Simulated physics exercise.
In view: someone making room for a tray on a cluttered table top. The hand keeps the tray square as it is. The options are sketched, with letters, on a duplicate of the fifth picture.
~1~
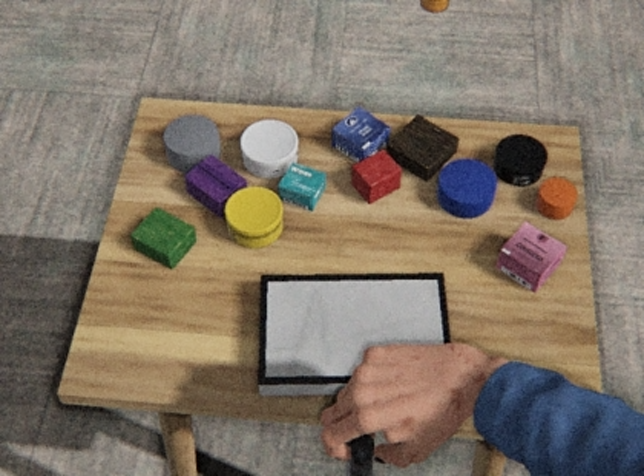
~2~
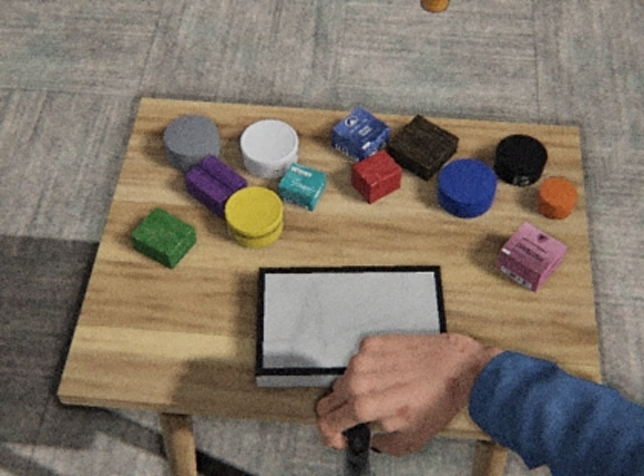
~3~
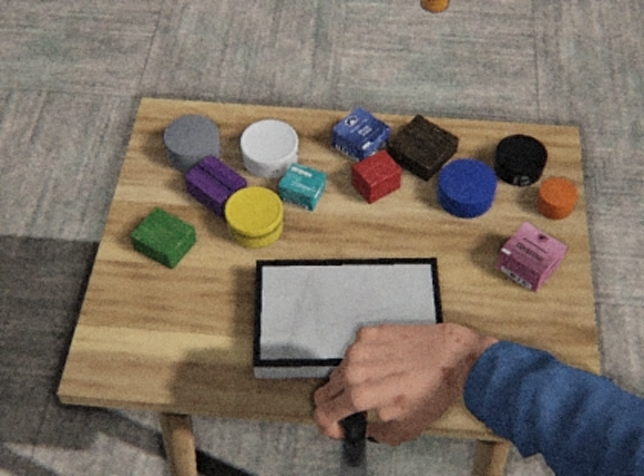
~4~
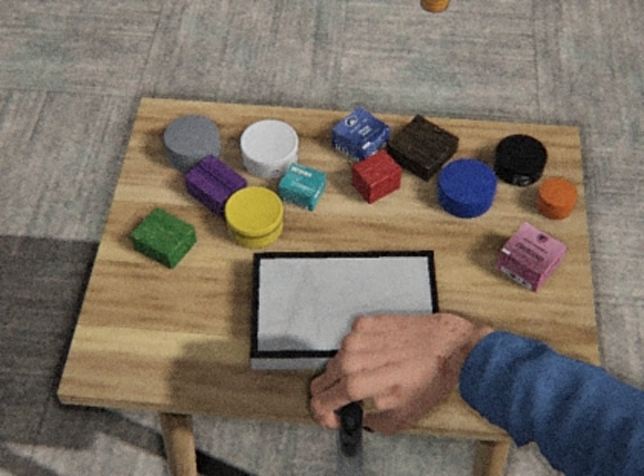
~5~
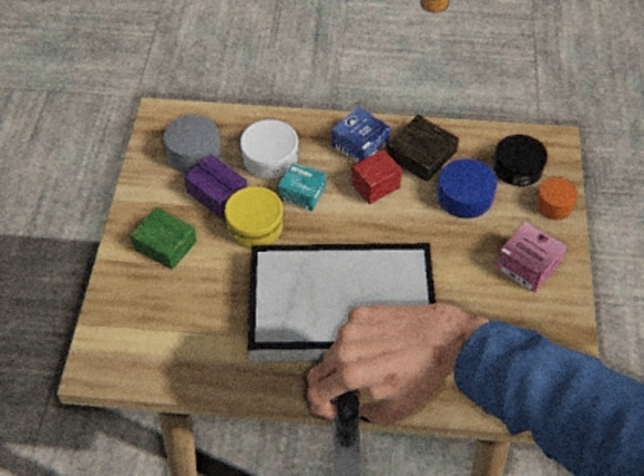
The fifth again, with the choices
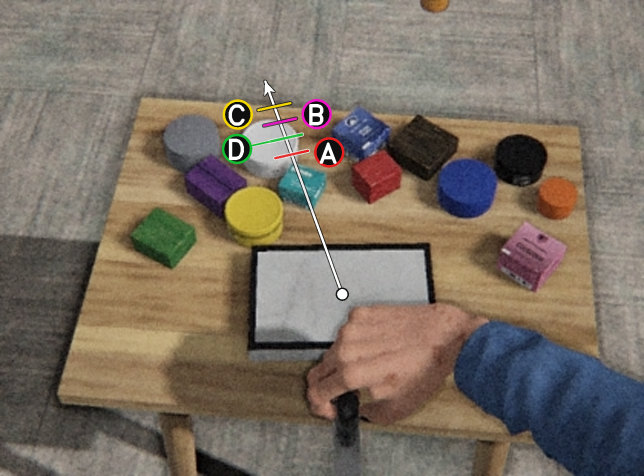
A wooden table stands on a grey carpeted floor, seen from above at an angle by a still camera. Small boxes and round tubs in purple, green, yellow, white, turquoise, red, blue, black and orange crowd its far half, with a pink packet at the right. A blue-sleeved hand at the near edge slides a black-rimmed, pale tray slowly away and slightly left, keeping it square, while everything else stays still.
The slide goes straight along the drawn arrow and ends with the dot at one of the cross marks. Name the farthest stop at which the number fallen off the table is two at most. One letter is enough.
A.
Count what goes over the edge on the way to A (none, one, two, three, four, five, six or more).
By then, two.
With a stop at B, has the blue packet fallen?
By then, yes.
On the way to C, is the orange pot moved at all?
By then, no.
On the marked copy, A at (292, 155); B at (280, 122); C at (274, 107); D at (286, 138); the arrow from (342, 294) to (265, 82); the white dot at (342, 294).
Taking A. A third of the way, tray (322, 247); grey pot (180, 135); white tub (274, 139).
Two thirds of the way, tray (305, 198); white tub (291, 101); blue packet (357, 108).
When it is over, tray (292, 163); blue packet over the edge; white tub over the edge; two fallen.
As for the rest, B drops five; C drops five; D drops five.
